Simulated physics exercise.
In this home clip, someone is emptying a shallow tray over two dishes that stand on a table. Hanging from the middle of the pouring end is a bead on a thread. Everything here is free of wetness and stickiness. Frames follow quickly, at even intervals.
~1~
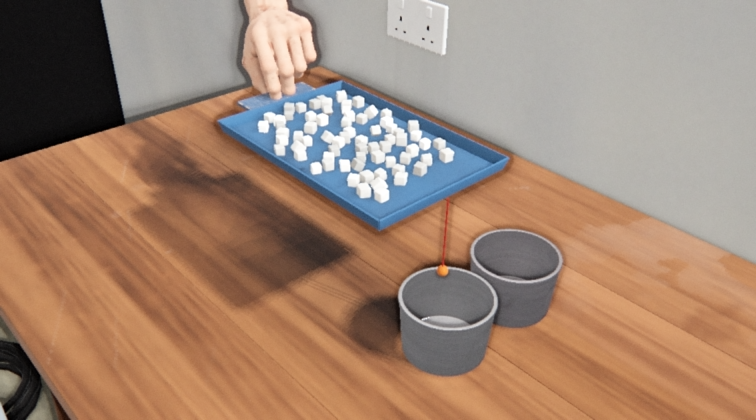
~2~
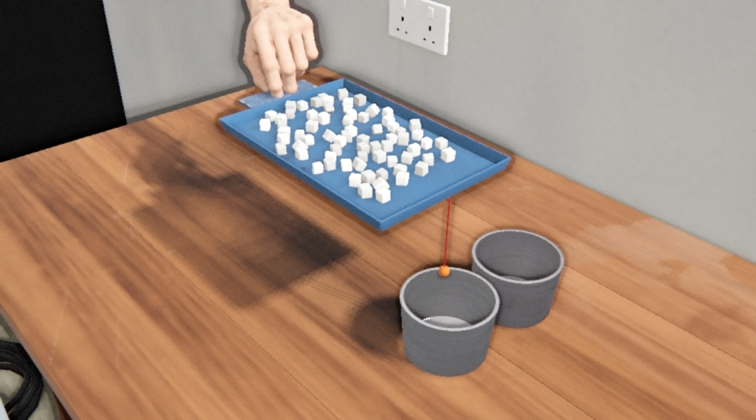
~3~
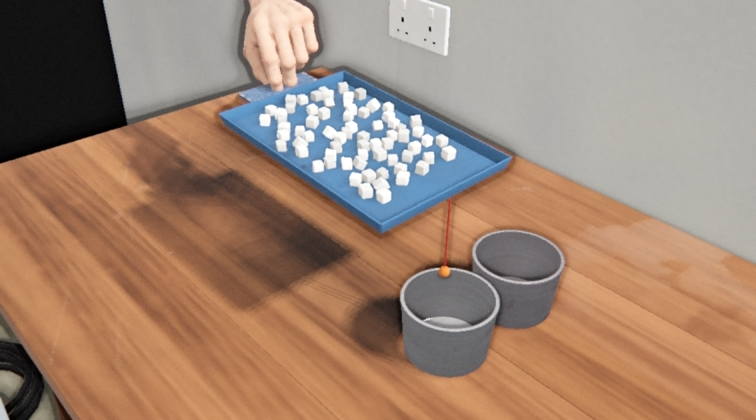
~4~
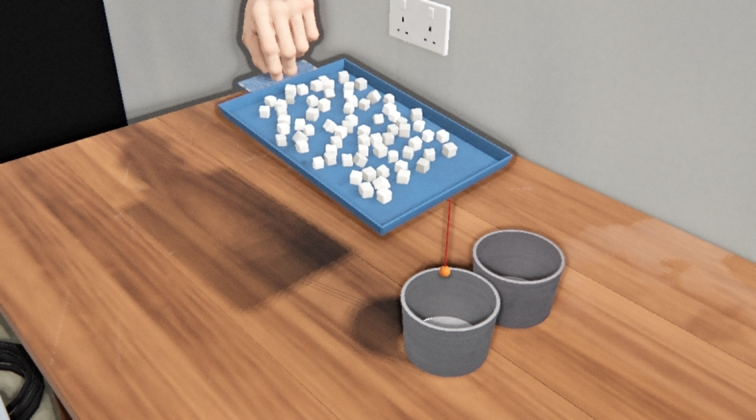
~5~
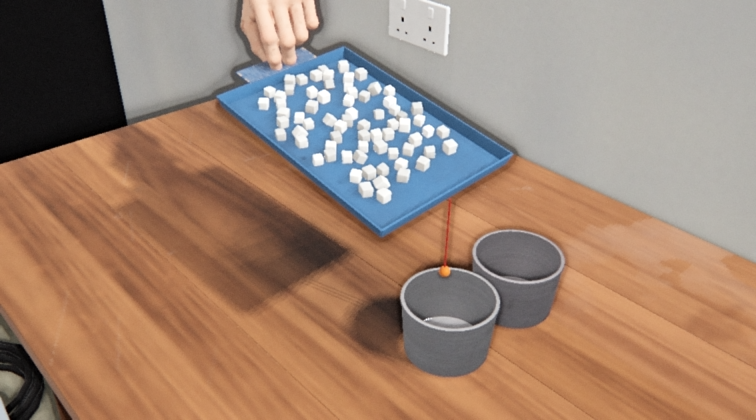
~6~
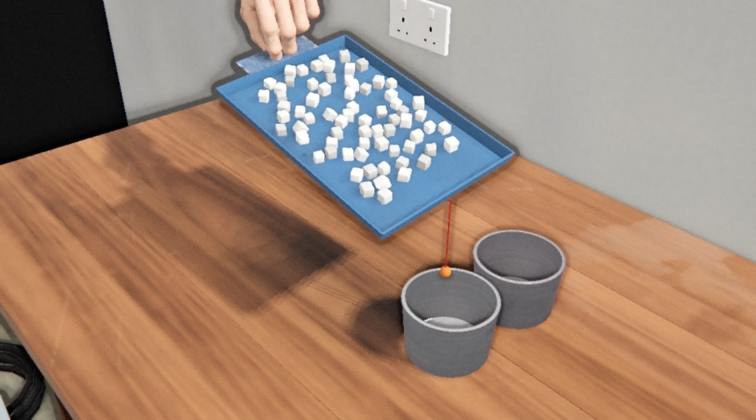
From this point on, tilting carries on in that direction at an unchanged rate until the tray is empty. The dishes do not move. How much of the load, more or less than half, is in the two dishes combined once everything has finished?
Less than half.
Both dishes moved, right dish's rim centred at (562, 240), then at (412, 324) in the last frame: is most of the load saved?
Well, it comes to a lesser portion at first and a greater portion after that.
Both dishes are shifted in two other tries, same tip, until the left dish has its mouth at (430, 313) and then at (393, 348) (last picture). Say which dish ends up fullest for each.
Well, first the left-hand one, then the left-hand one.
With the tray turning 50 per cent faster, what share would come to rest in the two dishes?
It would be close to 20 per cent.
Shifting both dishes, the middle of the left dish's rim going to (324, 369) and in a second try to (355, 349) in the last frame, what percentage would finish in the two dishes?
The first try yields 70% and the second yields 60%.
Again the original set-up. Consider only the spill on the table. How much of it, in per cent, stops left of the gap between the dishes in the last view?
About 90 per cent.
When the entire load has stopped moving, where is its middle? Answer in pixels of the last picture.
Around (398, 392), give or take.
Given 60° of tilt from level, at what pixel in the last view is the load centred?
Roughly (387, 185).
Soon, tray tipped steeply; nearly all on the tray; a stray few in the left dish; a stray few in the air.
A while on, tray tipped past a quarter turn; most on the tray; a small part in the left dish; a stray few outside both; a small part in the air.
Towards the end, tray tipped past a quarter turn; about a quarter in the left dish; most outside both.
Finally, tray tipped past a quarter turn; about a quarter in the left dish; none in the right dish; most outside both.
